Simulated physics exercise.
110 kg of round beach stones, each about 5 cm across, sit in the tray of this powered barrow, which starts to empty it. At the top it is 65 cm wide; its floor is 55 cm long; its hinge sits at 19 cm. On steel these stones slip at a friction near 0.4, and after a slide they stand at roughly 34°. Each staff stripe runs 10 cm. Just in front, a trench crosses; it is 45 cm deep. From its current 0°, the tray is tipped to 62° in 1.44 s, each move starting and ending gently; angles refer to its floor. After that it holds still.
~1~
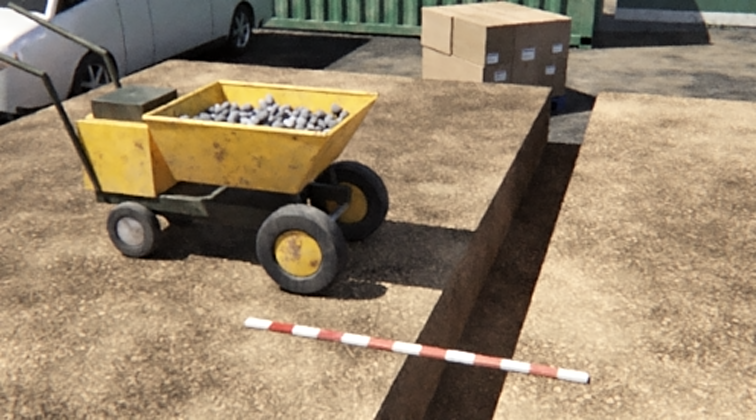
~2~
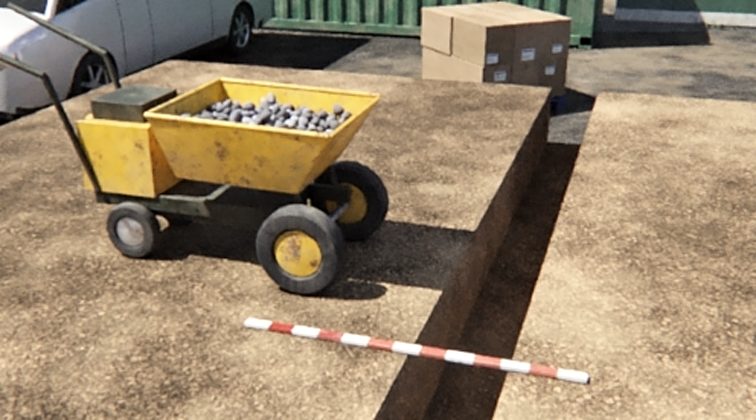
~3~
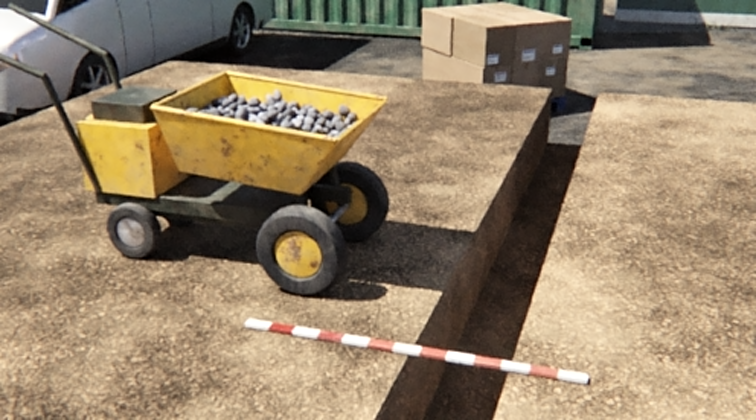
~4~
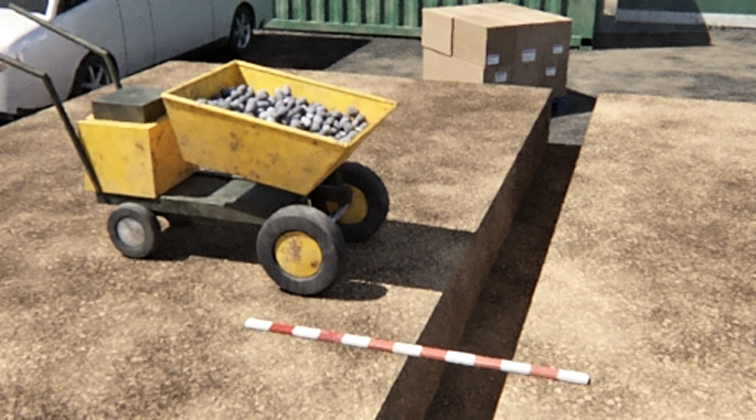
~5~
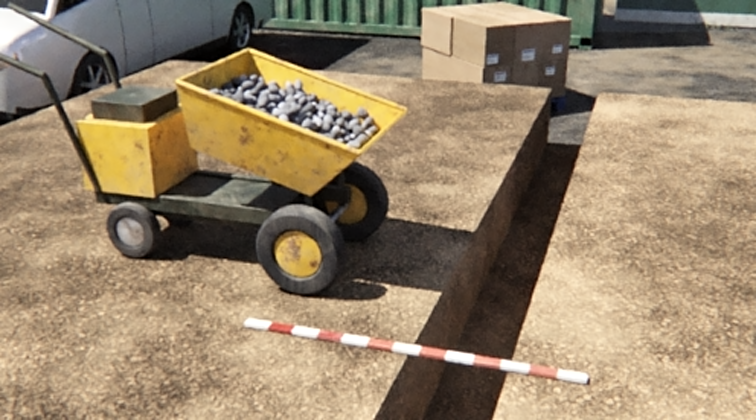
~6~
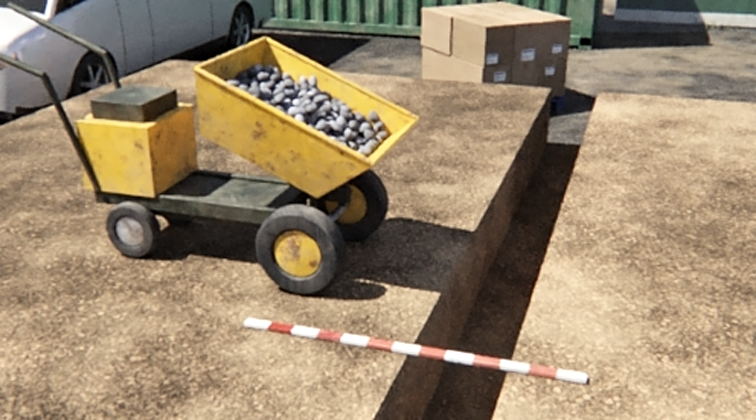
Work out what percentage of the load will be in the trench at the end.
It comes to roughly 71 percent of the load.
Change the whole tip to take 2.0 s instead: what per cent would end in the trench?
Near 70 per cent.
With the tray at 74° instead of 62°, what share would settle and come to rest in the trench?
Then about 100 per cent.
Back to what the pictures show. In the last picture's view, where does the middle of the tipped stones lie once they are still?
Their middle lands near (486, 366).
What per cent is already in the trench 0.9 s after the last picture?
Something like 25 in a hundred.
Then, 0.5 s after the last picture the floor is at 52°, 100 % in the tray; the foremost stones are at (416, 187).
Then, 0.9 s after the last picture the floor is at 62°, 76 % in the tray, 1 % short of the trench, 23 % in the trench; the foremost stones are at (512, 387).
Then, 1.3 s after the last picture the floor is at 62°, 52 % in the tray, 1 % short of the trench, 47 % in the trench; the foremost stones are at (518, 388).
Then, 3.2 s after the last picture the floor is at 62°, 29 % in the tray, 71 % in the trench; the foremost stones are at (514, 399).
